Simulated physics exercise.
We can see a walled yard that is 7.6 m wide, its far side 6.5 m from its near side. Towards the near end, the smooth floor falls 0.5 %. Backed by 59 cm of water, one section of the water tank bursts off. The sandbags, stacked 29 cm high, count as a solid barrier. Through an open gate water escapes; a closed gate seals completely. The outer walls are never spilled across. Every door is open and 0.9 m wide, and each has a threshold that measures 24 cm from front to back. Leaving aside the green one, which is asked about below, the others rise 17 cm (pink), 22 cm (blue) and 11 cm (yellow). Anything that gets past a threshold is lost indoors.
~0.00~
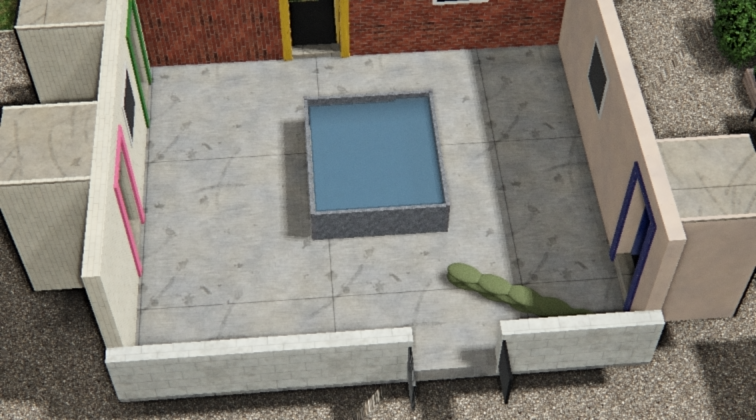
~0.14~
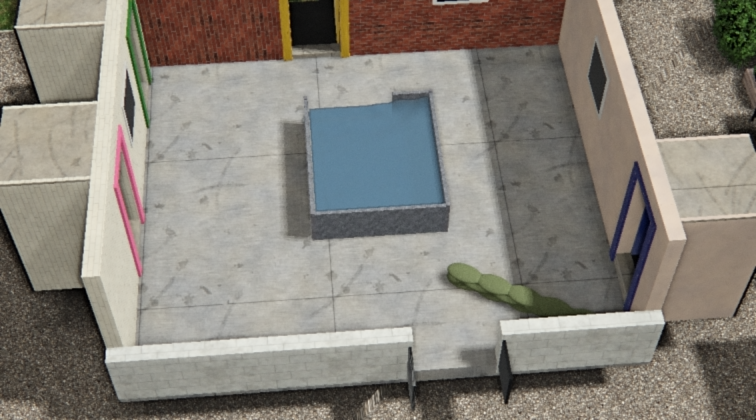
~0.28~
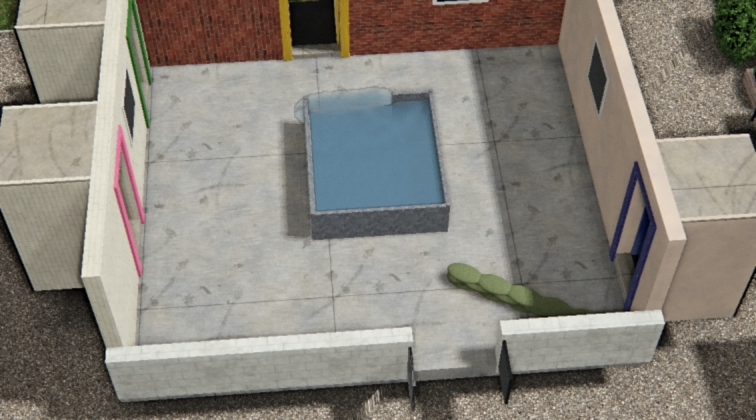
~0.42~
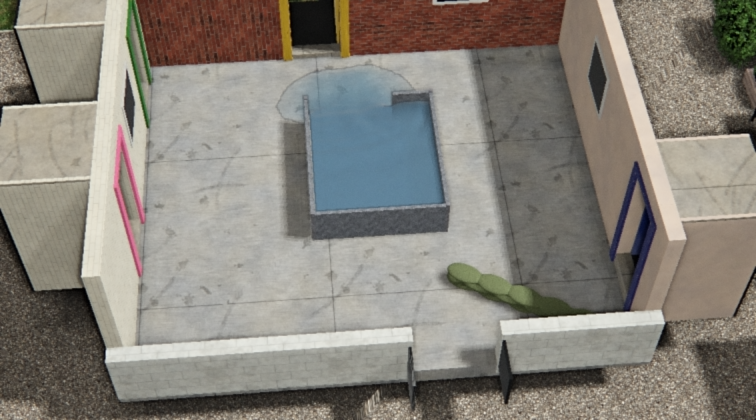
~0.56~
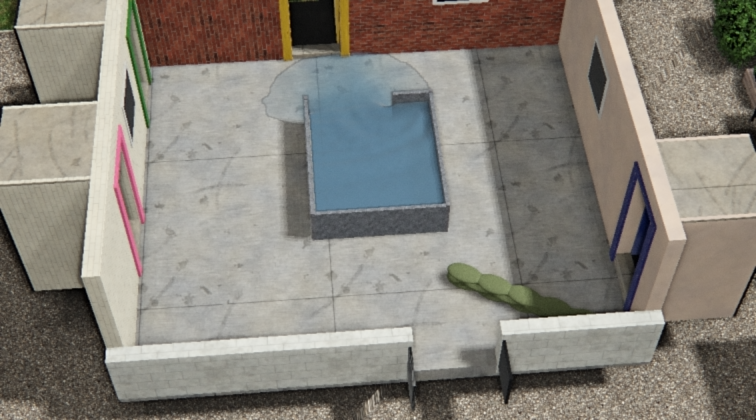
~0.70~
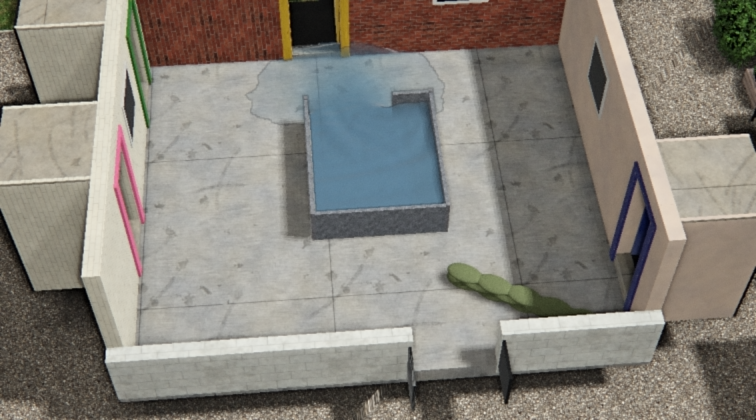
The video shows a walled yard with a full water tank in the middle; a section of the tank's far side breaks away, and water pours out and spreads across the floor toward the brick wall and yellow-framed door.
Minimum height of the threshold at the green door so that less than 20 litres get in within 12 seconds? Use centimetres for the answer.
Roughly 18 cm.
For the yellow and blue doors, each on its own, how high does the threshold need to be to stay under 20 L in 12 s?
You'd want about 34 centimetres at yellow and about 7.0 centimetres at blue.
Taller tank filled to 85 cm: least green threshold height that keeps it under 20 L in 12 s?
The step would need to be some 26 cm high.
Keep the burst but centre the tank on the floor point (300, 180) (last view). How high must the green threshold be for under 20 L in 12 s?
With that change, some 26 centimetres.
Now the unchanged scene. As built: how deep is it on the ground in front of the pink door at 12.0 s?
Depth: Near 3.0 cm.
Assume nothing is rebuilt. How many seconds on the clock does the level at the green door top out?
Crest at t of about 3.0 s.
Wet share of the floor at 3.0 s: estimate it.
Around 30 per cent of the free floor.
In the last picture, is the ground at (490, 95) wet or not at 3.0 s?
It is flooded.
After 1.4 s water covers 10 % of the floor, deepest (38 cm) near (356, 56); it has not reached the green door.
After 3.0 s water covers 30 % of the floor, deepest (30 cm) near (161, 67); 22 cm at the green door, 23 litres in over its 10 cm threshold.
After 12.0 s water covers 95 % of the floor, deepest (9 cm) near (540, 348); 6 cm at the green door, 123 litres in over its 10 cm threshold.
At the green door as built, the water arrived by 2.2 s and peaked near 22 cm at 3.0 s.
With a threshold of 15 cm, 41 litres would have come in within the 12 s; with 20.5 cm, 7 litres. So under 20 litres takes about 18 cm.
